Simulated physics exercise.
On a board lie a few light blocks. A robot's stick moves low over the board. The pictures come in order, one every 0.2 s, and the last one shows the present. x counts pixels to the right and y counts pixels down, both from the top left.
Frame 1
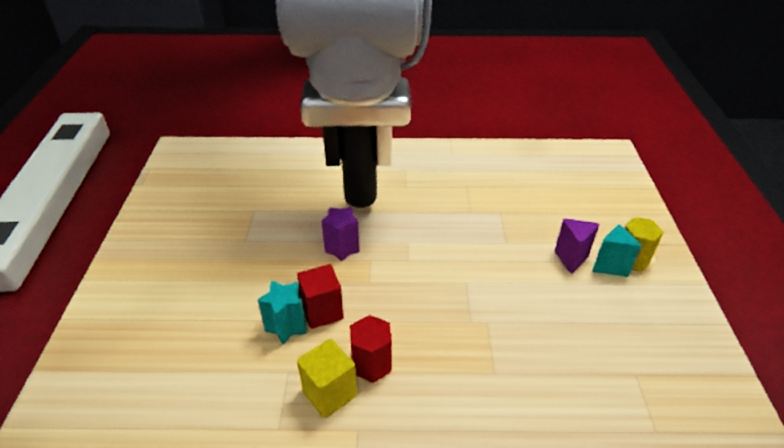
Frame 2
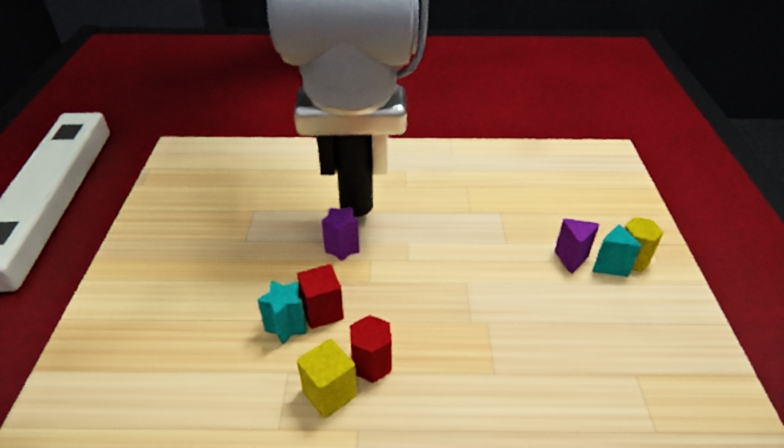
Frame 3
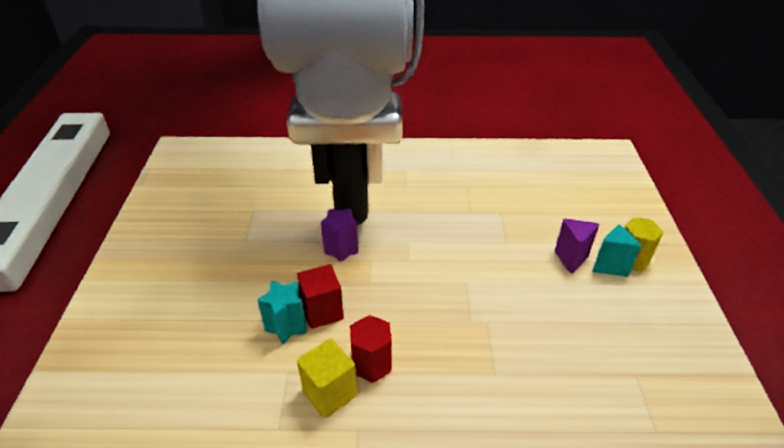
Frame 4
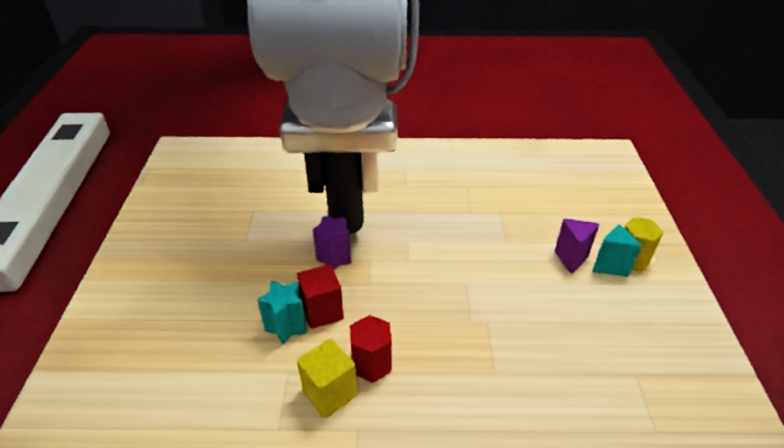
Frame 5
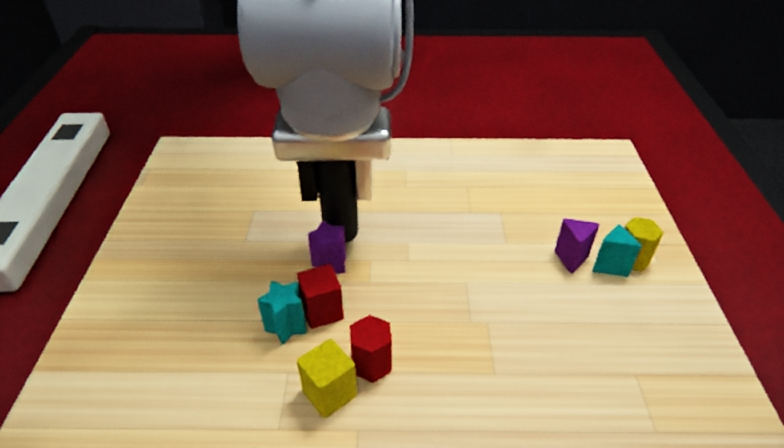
A robot arm lowered its black stick toward a purple star block on a wooden board, then nudged it slightly down and left toward the red cube, while the other scattered blocks stayed still.
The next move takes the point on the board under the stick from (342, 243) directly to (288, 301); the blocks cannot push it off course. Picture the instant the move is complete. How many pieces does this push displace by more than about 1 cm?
My prediction: No fewer than three blocks.
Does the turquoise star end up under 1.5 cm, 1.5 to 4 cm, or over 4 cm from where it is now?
It shifts 1.5 to 4 cm.
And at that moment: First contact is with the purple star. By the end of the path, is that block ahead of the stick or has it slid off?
In the end it is ahead.
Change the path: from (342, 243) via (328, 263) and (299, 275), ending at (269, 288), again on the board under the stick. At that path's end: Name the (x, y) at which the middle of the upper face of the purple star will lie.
It will end up at (277, 278).
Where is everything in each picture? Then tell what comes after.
Tip of the stick (361, 198), middles of tops, turquoise star (281, 295), red four-sided block (319, 280), purple star (340, 217), in the first picture.
Stick (357, 207), nothing pushed, in the second picture.
Stick (352, 216), nothing pushed, in the third picture.
Stick (347, 225), purple star (332, 226), in the fourth picture.
Stick (341, 233), turquoise star (281, 295), red four-sided block (319, 280), purple star (327, 233), in the fifth picture.
The first path, step by step. Halfway along, stick (314, 260); red four-sided block (319, 285); purple star (299, 264).
At the end, stick (286, 290); turquoise star (261, 325), turned 15° anticlockwise; red four-sided block (320, 294), turned 25° anticlockwise; purple star (268, 297).
